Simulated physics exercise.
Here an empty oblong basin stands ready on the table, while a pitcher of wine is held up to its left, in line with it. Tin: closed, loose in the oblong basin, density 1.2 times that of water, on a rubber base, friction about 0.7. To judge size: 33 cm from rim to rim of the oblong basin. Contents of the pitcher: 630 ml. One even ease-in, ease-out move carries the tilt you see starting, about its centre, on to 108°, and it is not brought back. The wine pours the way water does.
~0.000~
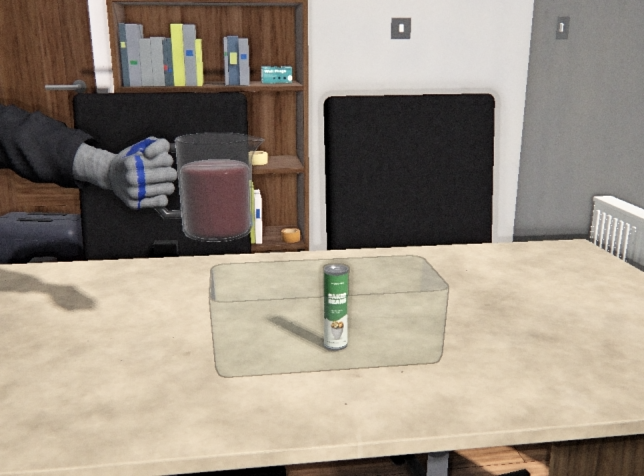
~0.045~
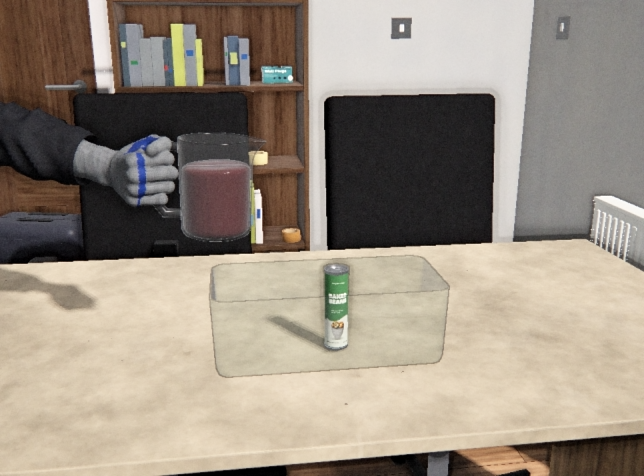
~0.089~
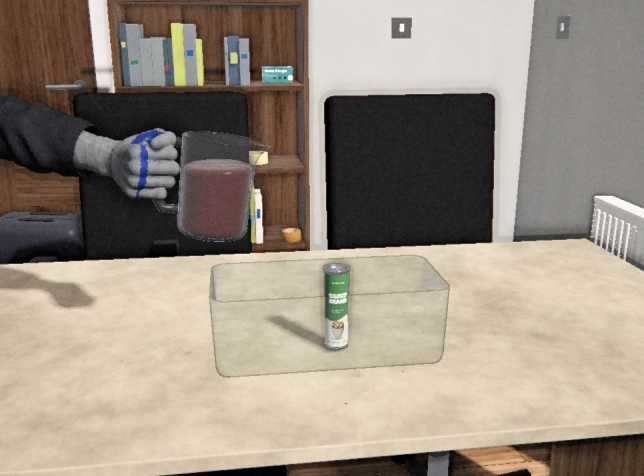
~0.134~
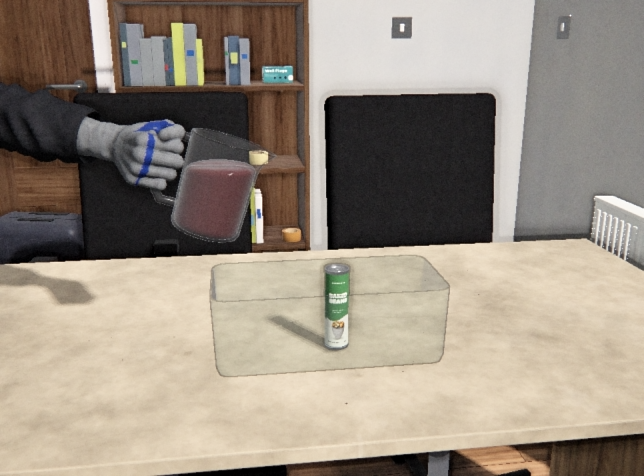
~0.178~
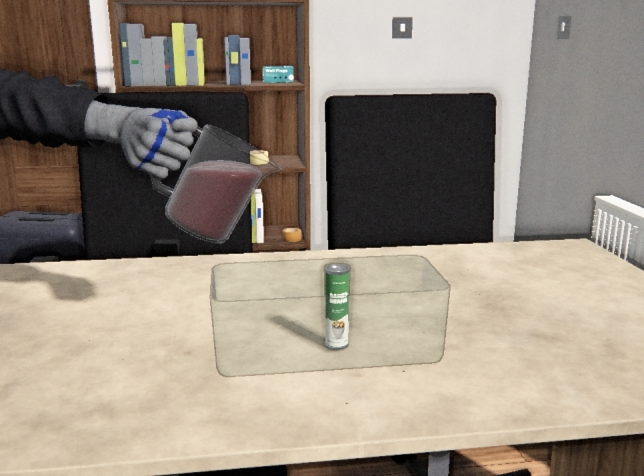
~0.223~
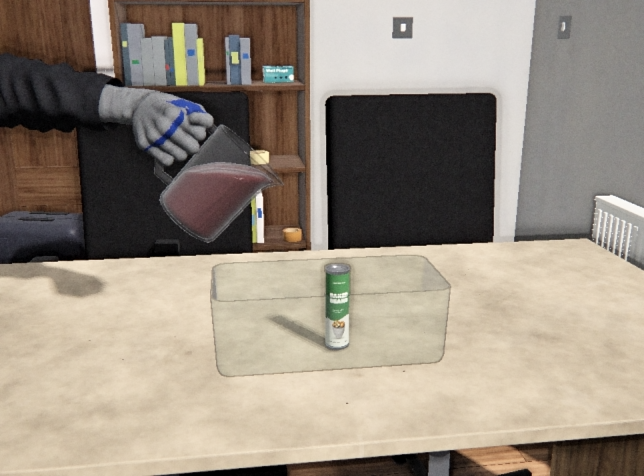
A gloved hand steadily tilts a pitcher of wine rightward above a table with a clear basin.
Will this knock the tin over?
Watch, it's going to hold out.
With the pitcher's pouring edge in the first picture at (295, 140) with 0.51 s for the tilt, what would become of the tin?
Result: Tin tipped over.
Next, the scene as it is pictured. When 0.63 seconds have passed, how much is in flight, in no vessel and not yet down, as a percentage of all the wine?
In-air share: About 20 %.
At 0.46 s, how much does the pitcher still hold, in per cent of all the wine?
I'd put it near 60 percent.
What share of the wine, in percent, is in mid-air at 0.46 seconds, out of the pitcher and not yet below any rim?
Around 26 in a hundred.
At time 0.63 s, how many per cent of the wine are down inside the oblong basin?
About 64 %.
After 0.46 s the tilt is 105° and 60 per cent is still to pour; the tin stands where it began.
After 0.63 s the tilt is 108° and 17 per cent is still to pour; the tin stands where it began.
After 0.81 s the tilt is 108° and 3 per cent is still to pour; the tin stands 1 cm from where it began.
After 1.01 s the tilt is 108° and 0 per cent is still to pour; the tin stands 1 cm from where it began.
In the end the tin stands 1 cm from where it began.
